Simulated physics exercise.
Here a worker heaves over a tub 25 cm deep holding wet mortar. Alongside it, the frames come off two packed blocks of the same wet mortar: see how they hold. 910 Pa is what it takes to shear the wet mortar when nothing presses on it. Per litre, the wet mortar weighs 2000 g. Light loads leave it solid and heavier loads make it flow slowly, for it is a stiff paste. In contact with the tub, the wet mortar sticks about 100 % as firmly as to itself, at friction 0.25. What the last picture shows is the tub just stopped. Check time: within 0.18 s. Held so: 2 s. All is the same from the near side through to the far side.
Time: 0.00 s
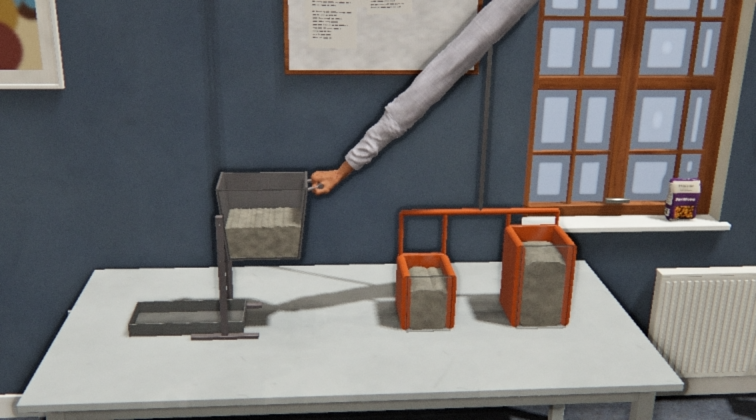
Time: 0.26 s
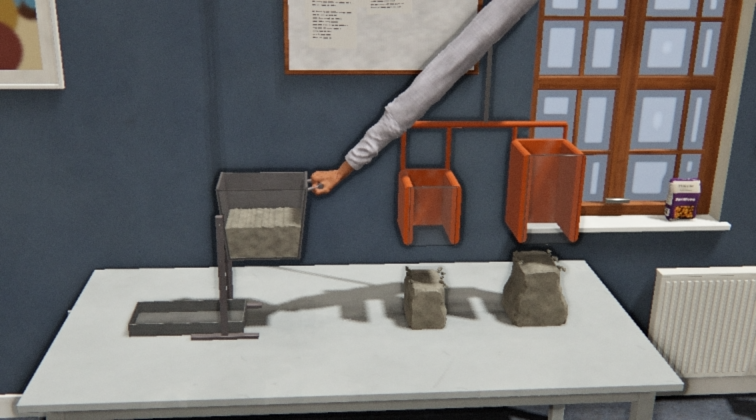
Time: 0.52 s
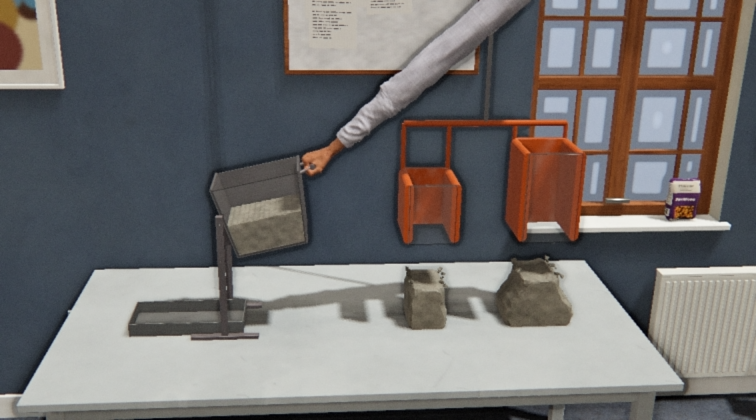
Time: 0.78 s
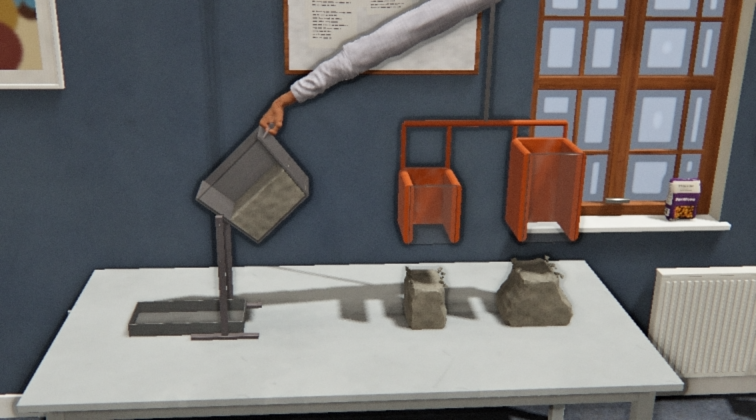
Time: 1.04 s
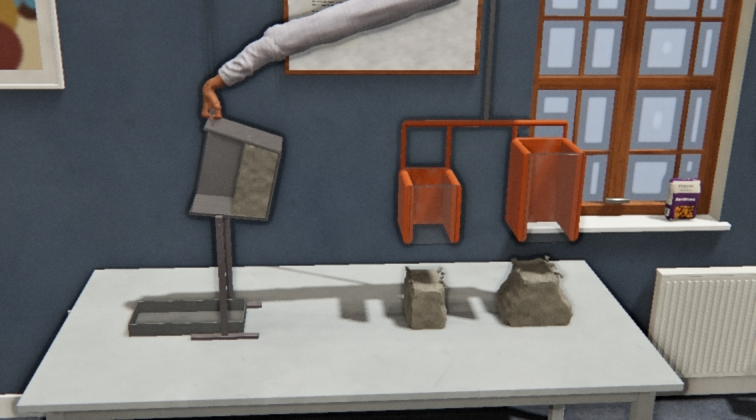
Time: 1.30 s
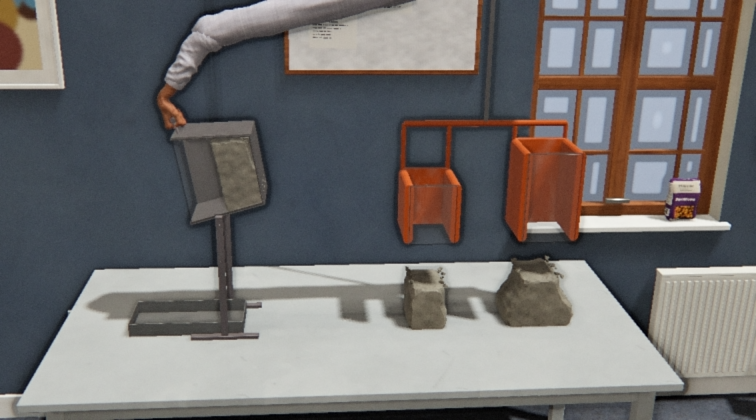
A grey-sleeved arm reaches in from the upper right to a transparent grey tub of wet mortar above a white table, seen from a fixed, slightly raised front view in a blue-walled room. Two orange moulds stand over grey blocks at right, near a window and radiator. The moulds lift, the bared blocks slump, the right one more, and the hand tilts the tub leftward onto its side, mortar still inside.
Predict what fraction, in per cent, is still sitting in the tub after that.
Near 51 % is still in the tub.
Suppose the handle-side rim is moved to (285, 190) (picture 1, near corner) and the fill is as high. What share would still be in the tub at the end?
Close to 100 per cent would still be in the tub.
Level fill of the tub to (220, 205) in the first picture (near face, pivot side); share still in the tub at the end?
Around 40 per cent.
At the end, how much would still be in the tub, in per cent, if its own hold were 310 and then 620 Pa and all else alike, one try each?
In order: Around 40 % and around 50 %.
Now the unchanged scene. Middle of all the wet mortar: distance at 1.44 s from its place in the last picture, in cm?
It has gone close to 5 cm.
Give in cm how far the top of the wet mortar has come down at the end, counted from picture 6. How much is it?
0 cm or so.
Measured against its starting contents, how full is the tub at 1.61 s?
About 95 %.
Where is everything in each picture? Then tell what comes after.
The first frame shows handle-side rim at (305, 189), tilt 0 degrees; crest of the wet mortar at (276, 226); block heights 18 cm, 27 cm (left to right).
The second frame shows handle-side rim at (305, 189), tilt 0 degrees; crest of the wet mortar at (276, 226); block heights 17 cm, 23 cm (left to right).
The third frame shows handle-side rim at (296, 172), tilt 12 degrees; crest of the wet mortar at (297, 211); block heights 17 cm, 20 cm (left to right).
The fourth frame shows handle-side rim at (257, 139), tilt 45 degrees; crest of the wet mortar at (282, 172); block heights 17 cm, 20 cm (left to right).
The fifth frame shows handle-side rim at (204, 130), tilt 78 degrees; crest of the wet mortar at (249, 145); block heights 17 cm, 20 cm (left to right).
The sixth frame shows handle-side rim at (171, 141), tilt 99 degrees; crest of the wet mortar at (244, 138); block heights 17 cm, 20 cm (left to right).
After 1.44 s, the tub is at 99 degrees and holds 100 %.
After 1.61 s, the tub is at 99 degrees and holds 96 %.
After 1.78 s, the tub is at 99 degrees and holds 70 %.
After 1.95 s, the tub is at 99 degrees and holds 51 %.
After 3.30 s, the tub is at 99 degrees and holds 51 %.
